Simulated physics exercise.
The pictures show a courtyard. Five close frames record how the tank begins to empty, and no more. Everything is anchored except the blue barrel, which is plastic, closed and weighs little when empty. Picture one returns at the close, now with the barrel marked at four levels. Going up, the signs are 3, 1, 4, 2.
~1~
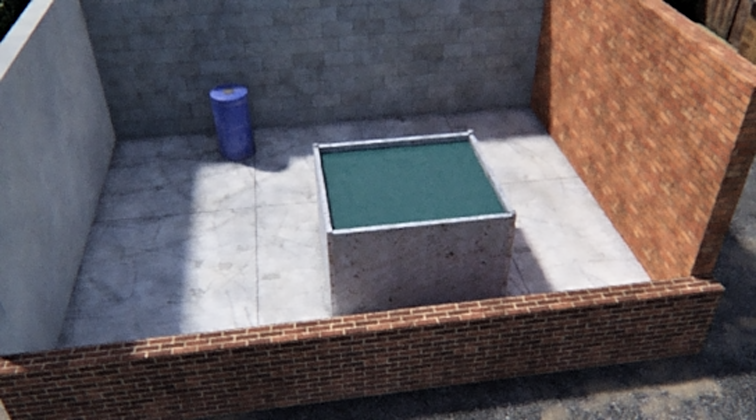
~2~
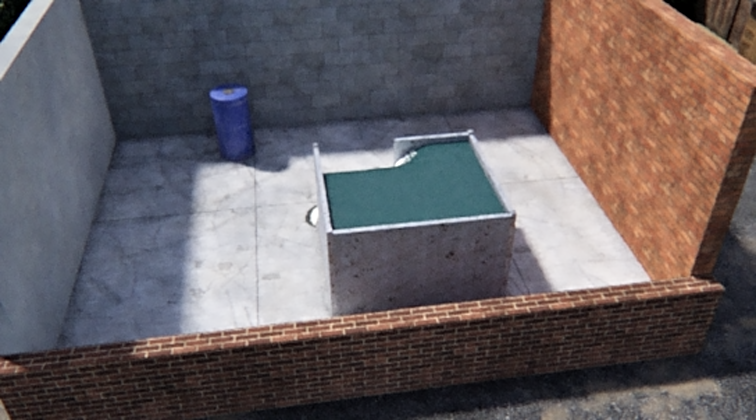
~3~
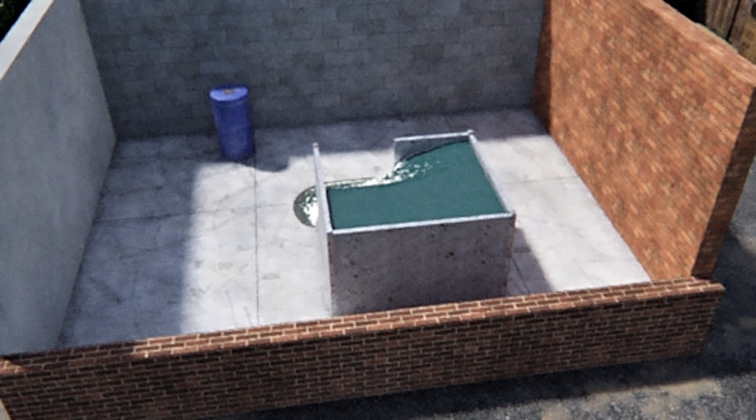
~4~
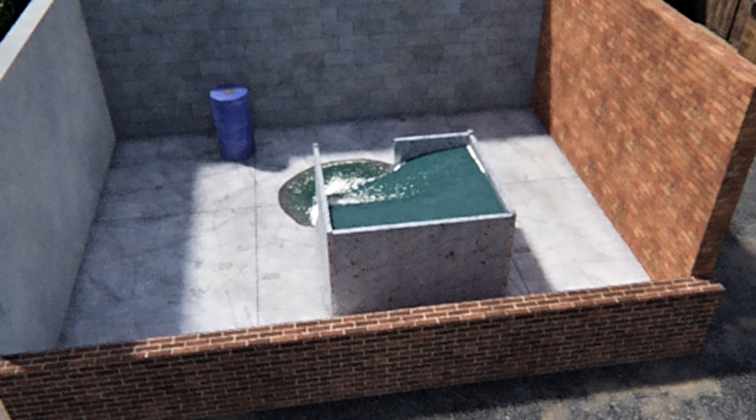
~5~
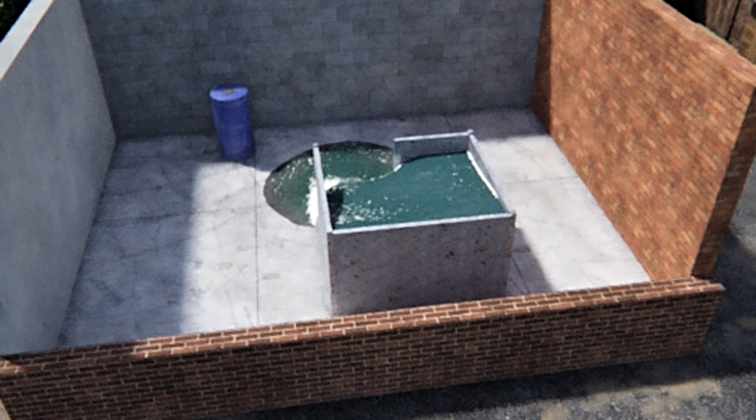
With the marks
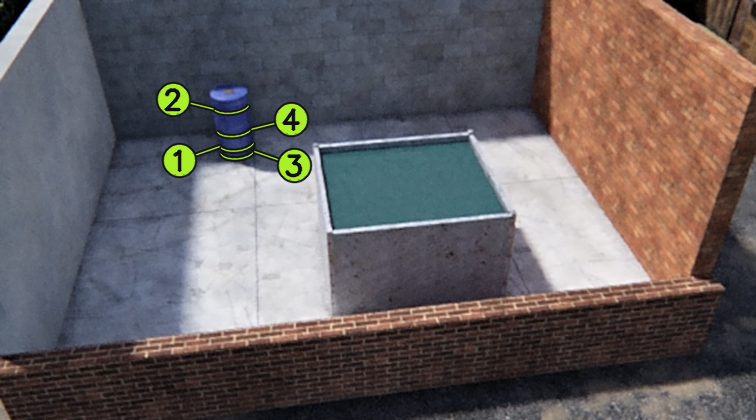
Green water pours from an opened tank and spreads across the courtyard floor in a widening pool.
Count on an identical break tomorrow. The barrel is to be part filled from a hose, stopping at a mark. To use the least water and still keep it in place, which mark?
Go for 2.
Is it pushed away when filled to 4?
Yes, it does.
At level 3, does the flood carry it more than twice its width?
Yes, clearly.
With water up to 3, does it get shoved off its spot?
Yes, it does.
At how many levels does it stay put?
One of them.
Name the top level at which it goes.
Here it is level 4.
On the marked copy, 1 at (236, 151); 2 at (230, 113); 3 at (237, 158); 4 at (234, 136); from the bottom up 3, 1, 4, 2.
With 1, it is pushed about 7 times its own width away.
With 2, it does not move.
With 3, it is pushed about 8 times its own width away.
With 4, it is pushed about twice its own width away.
